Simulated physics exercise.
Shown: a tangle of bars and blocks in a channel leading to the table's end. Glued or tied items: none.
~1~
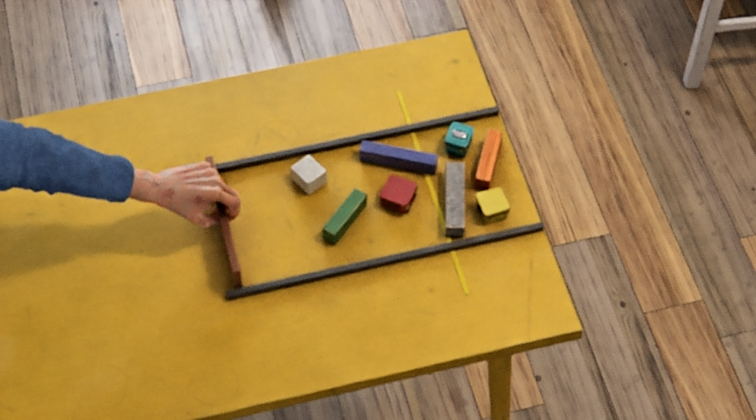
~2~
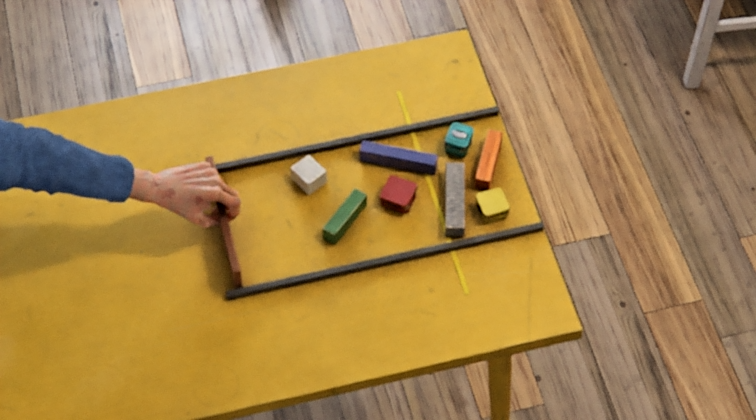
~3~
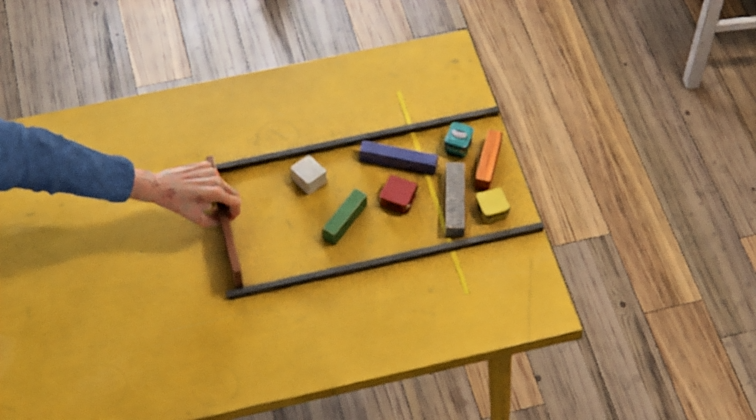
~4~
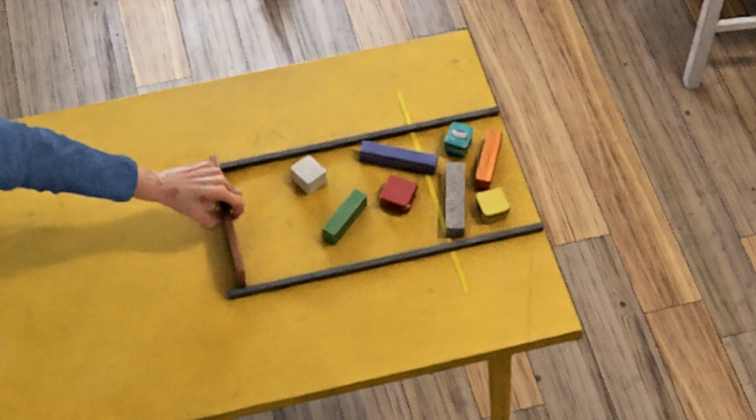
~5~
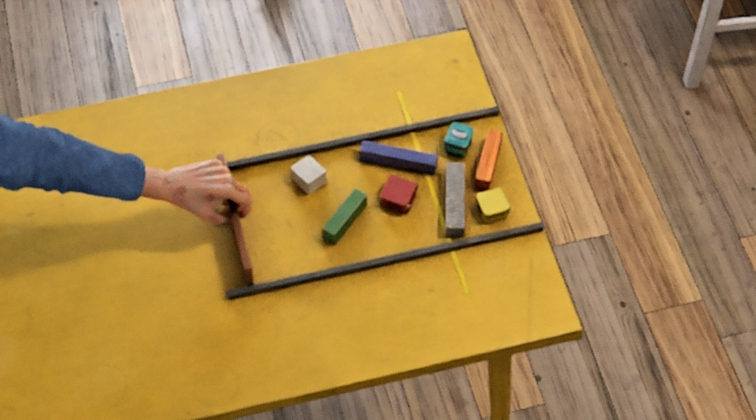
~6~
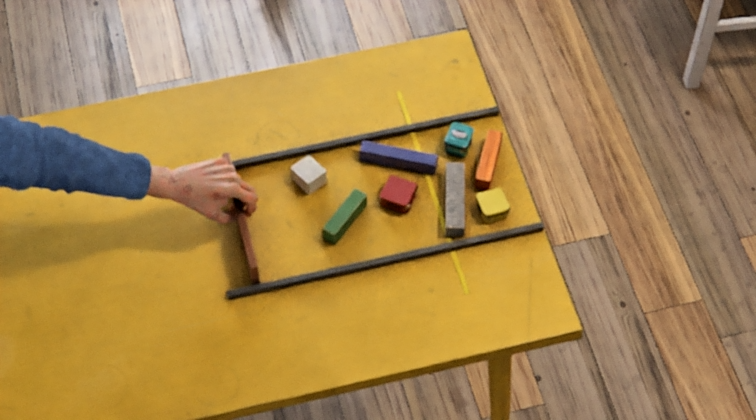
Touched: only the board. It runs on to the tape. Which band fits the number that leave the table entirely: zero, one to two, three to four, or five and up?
Falls: Zero.
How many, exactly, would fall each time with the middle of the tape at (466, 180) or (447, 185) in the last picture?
1, then 1.
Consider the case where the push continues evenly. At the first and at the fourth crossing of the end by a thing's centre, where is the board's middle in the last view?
Pixels in order: Roughly (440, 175), roughly (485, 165).
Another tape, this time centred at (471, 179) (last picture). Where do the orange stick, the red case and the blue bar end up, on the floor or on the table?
As for the orange stick, it ends up falling; the red case keeps its place; the blue bar keeps its place.
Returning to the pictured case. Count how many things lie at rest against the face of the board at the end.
Number in contact with it: 3.
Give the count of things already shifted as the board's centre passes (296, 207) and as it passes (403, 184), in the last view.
0, then 6.
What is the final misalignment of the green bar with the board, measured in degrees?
Around 0 degrees.
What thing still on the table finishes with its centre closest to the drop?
It's the orange stick that is foremost.
Early on, none off yet; orange stick at rest near (489, 160); yellow case at rest near (492, 206); turquoise case at rest near (459, 140).
Finally, the number that fall off is zero.
